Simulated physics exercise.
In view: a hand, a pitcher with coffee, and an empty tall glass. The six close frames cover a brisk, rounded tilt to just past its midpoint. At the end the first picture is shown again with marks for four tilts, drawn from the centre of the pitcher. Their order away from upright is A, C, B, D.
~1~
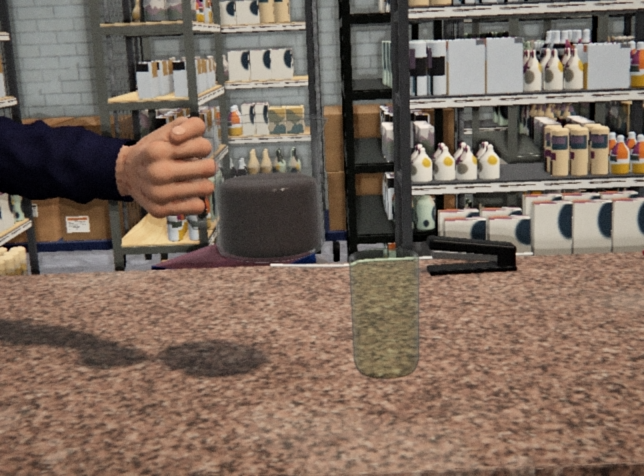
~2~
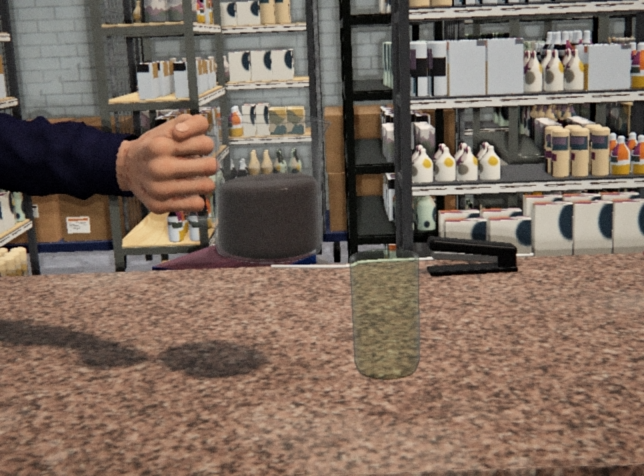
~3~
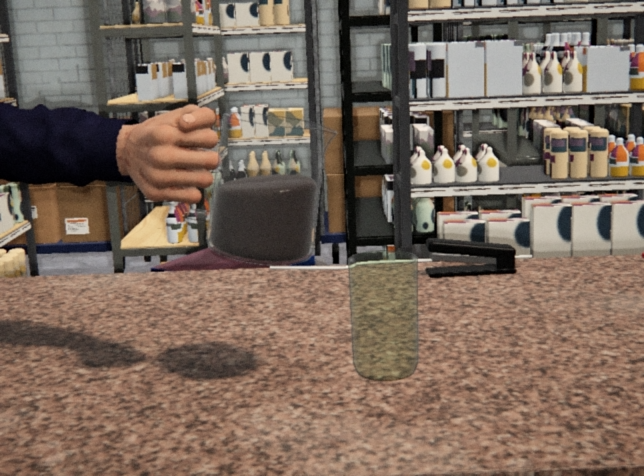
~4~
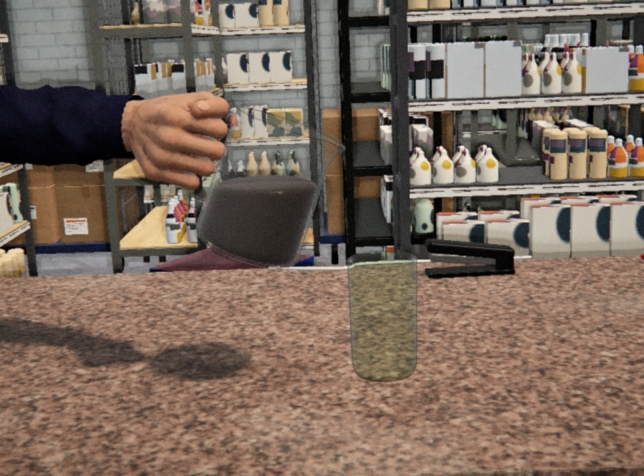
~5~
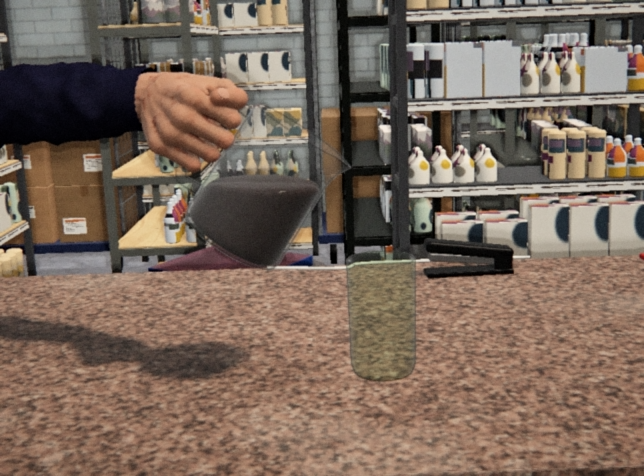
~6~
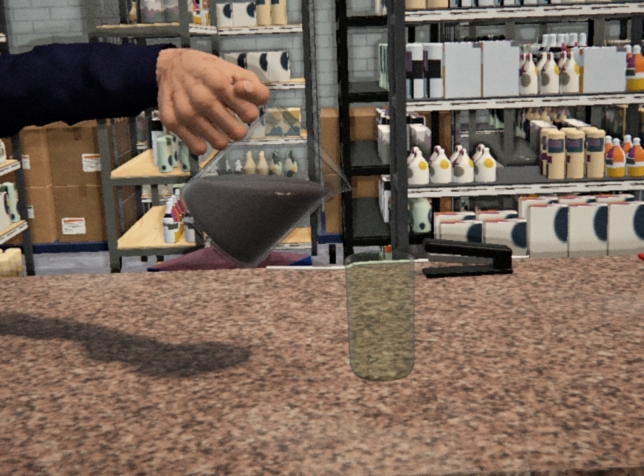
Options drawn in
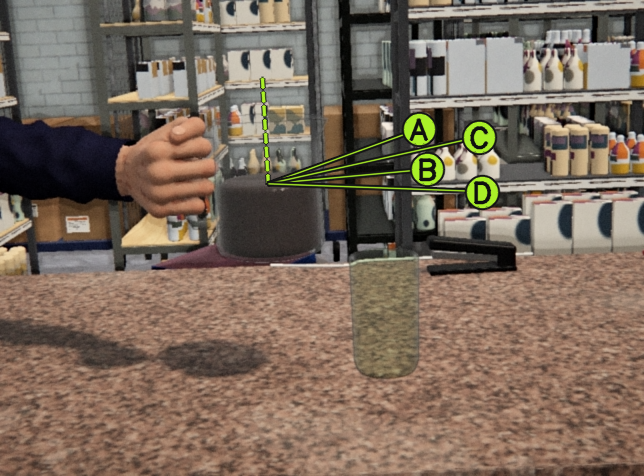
In what looks like a store or stockroom, seen from just above a speckled reddish-brown counter, shelves of bottles and boxes line the back wall. A hand in a dark navy sleeve holds a clear pitcher of dark liquid at left, beside a greenish see-through tall glass and a black stapler-like object. The hand gradually tilts the pitcher rightward, the liquid slanting inside, while the view barely shifts.
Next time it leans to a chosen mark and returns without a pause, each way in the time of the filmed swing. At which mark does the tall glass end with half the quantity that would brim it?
I would pick line A.
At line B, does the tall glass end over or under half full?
Over.
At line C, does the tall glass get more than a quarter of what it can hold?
Yes.
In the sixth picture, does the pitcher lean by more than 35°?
Yes, it does.
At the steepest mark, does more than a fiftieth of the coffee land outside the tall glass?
Yes, it does.
On the marked copy, A at (403, 134); B at (411, 170); C at (462, 140); D at (465, 190).
With A, the tall glass ends with about 51 % of what it can hold.
With B, the tall glass ends with about 93 % of what it can hold; 4 % of the coffee is spilt.
With C, the tall glass ends with about 73 % of what it can hold.
With D, the tall glass ends with about 96 % of what it can hold; 15 % of the coffee is spilt.
